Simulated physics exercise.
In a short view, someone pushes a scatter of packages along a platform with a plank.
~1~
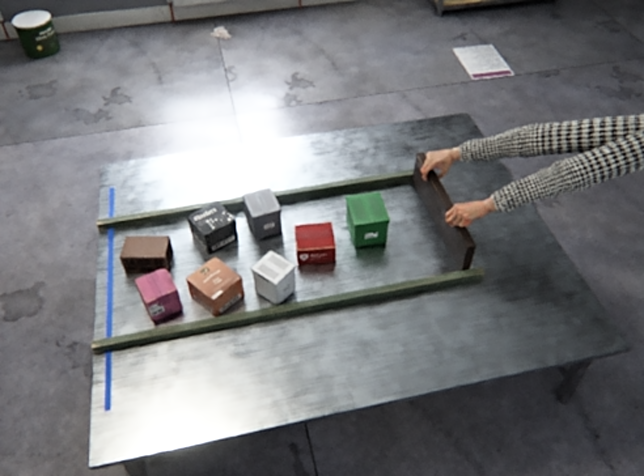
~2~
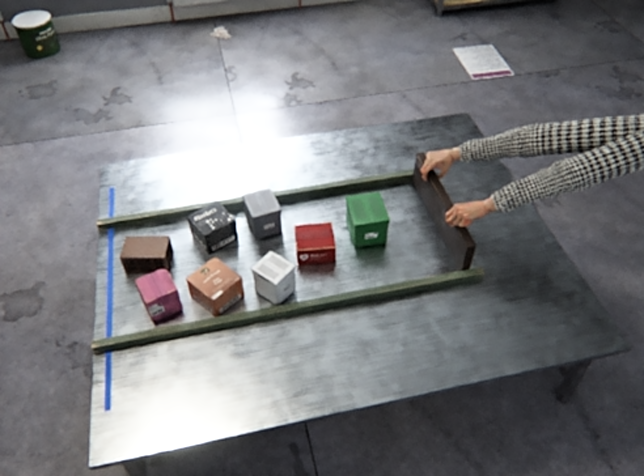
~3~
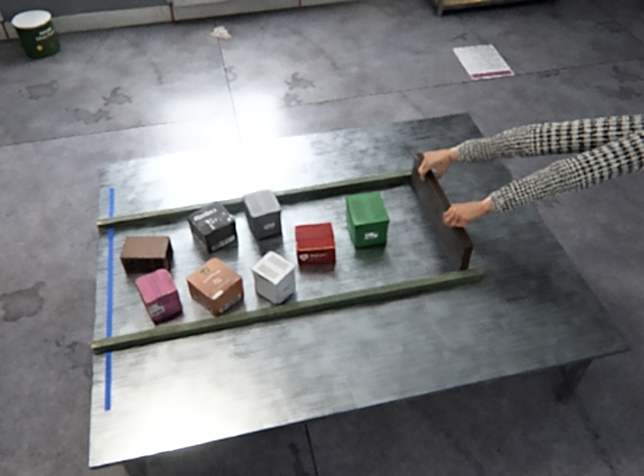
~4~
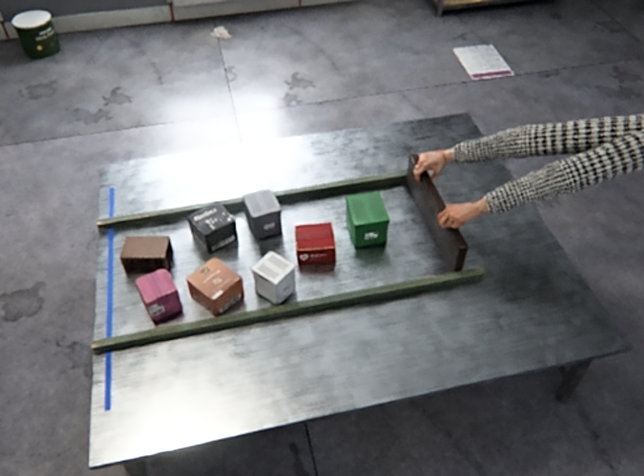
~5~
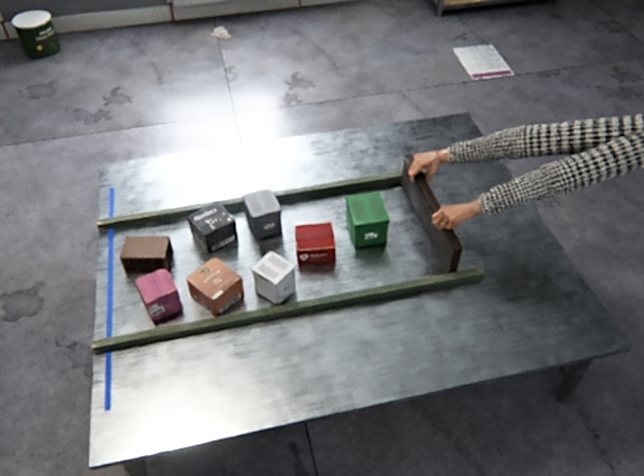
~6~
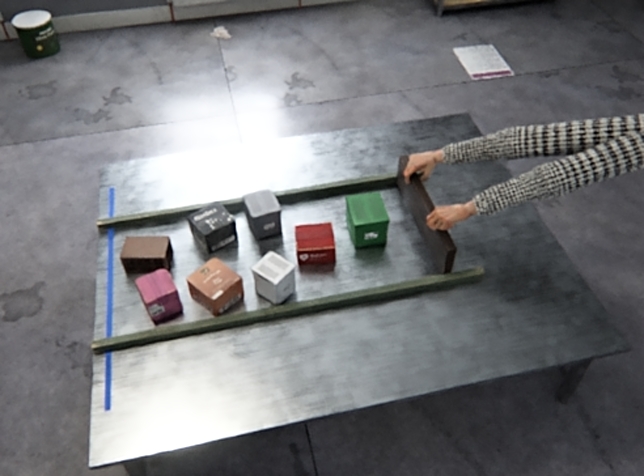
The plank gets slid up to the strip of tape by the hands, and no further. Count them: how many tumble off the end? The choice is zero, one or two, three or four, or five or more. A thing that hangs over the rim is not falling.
The fall count hits five or goes past it.
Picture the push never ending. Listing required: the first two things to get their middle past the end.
That'd be the brown crate, followed by the pink box.
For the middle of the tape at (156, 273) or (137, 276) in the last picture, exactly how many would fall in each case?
Counts: 2, 5.
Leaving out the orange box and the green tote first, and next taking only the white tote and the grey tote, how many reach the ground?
The number is 6 for the first case and 6 for the second.
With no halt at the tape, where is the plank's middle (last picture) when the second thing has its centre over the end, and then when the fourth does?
Near (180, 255) first, near (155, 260) second.
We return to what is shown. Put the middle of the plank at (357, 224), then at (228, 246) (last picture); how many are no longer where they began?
First 2, after that 8.
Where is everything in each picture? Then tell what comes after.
The first picture shows brown crate (147, 254); pink box (159, 295); orange box (216, 287); plank (441, 210); tape (110, 281).
The second picture shows pink box (159, 295); white tote (275, 280).
The third picture shows orange box (216, 287); plank (439, 210).
The fourth picture shows brown crate (148, 255); black box (213, 227).
The fifth picture shows pink box (159, 295); green tote (367, 220).
The sixth picture shows brown crate (148, 255); pink box (159, 295); orange box (216, 287); plank (424, 213); tape (110, 281).
Early on, none off yet; brown crate at rest near (148, 255); pink box at rest near (159, 295); orange box at rest near (216, 287).
Finally, the number that fall off is five or more; lost, green tote, red parcel, grey tote, white tote, black box, orange box, pink box and brown crate.
